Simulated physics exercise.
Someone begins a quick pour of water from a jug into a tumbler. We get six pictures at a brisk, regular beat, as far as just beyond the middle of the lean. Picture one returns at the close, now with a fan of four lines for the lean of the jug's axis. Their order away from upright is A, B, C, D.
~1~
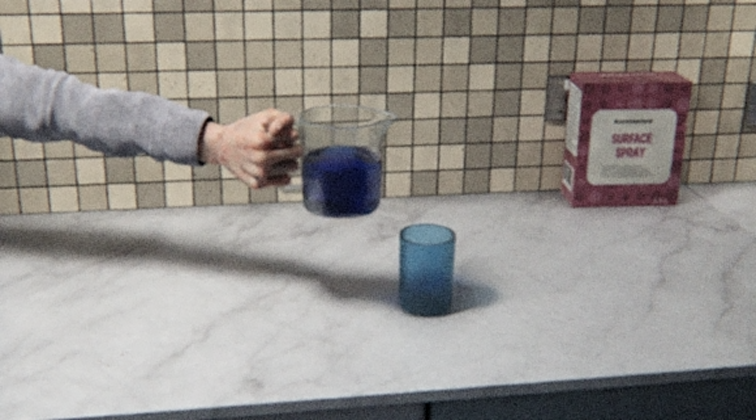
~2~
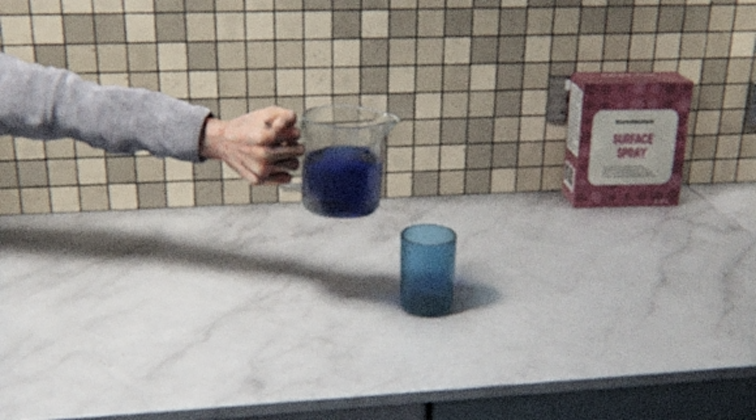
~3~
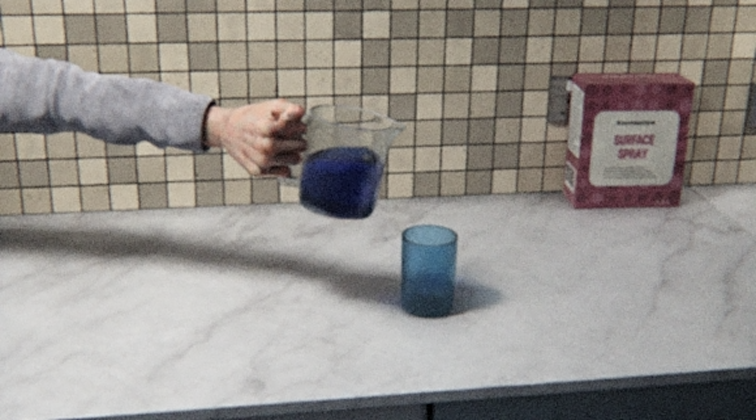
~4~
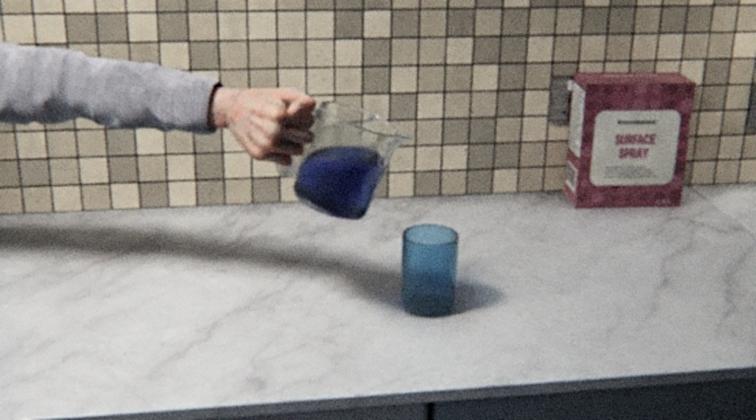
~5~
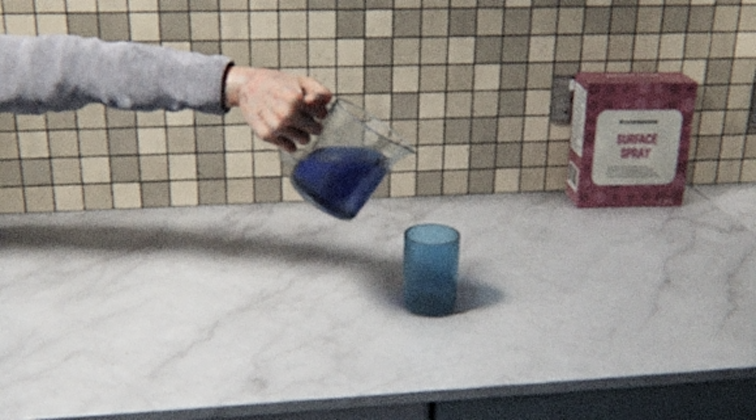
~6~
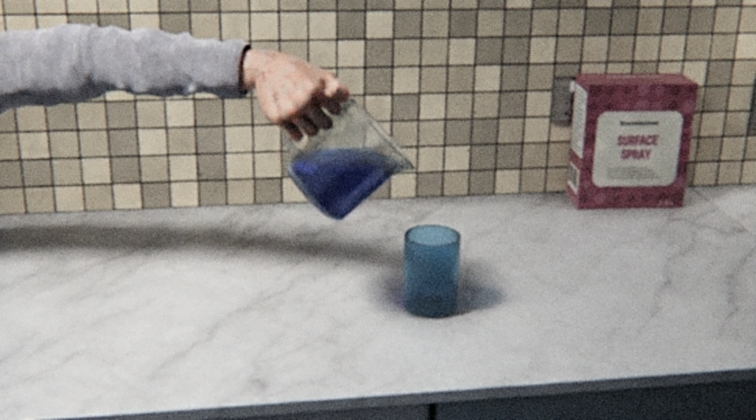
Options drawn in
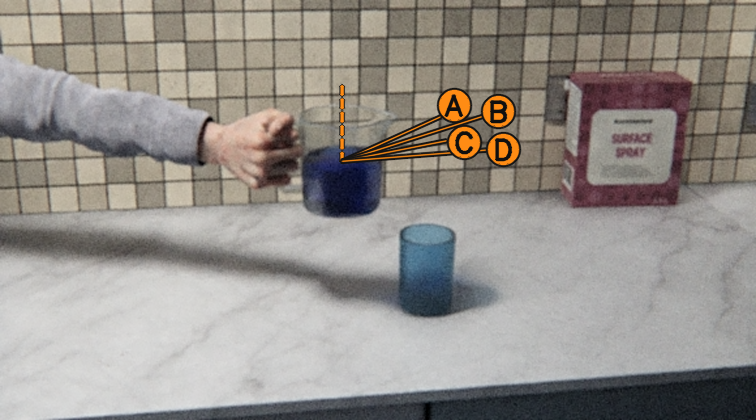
On a marble kitchen counter, a hand in a gray sleeve held a glass jug of blue liquid above and left of a blue tumbler, then steadily tilted it rightward toward the tumbler.
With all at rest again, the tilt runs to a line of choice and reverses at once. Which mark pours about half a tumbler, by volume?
A beats the others.
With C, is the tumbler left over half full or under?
Over.
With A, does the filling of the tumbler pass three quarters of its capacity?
No, less.
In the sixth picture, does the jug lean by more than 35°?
Yes, it does.
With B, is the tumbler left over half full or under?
Over.
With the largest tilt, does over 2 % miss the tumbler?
Yes, it does.
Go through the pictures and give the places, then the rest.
The first frame shows upright, lip at (396, 117); rim of the tumbler round (428, 234); nothing has left yet.
The second frame shows tipped about 2°, lip at (398, 119); nothing has left yet.
The third frame shows tipped about 9°, lip at (404, 126); nothing has left yet.
The fourth frame shows tipped about 20°, lip at (410, 137); nothing has left yet.
The fifth frame shows tipped about 33°, lip at (414, 151); nothing has left yet.
The sixth frame shows tipped about 46°, lip at (414, 167); nothing has left yet.
On the marked copy, A at (440, 116); B at (482, 116); C at (446, 140); D at (486, 150).
With A, the tumbler ends with about 52 % of what it can hold.
With B, the tumbler ends with about 72 % of what it can hold.
With C, the tumbler ends with about 86 % of what it can hold; 6 % of the water is spilt.
With D, the tumbler ends with about 93 % of what it can hold; 13 % of the water is spilt.
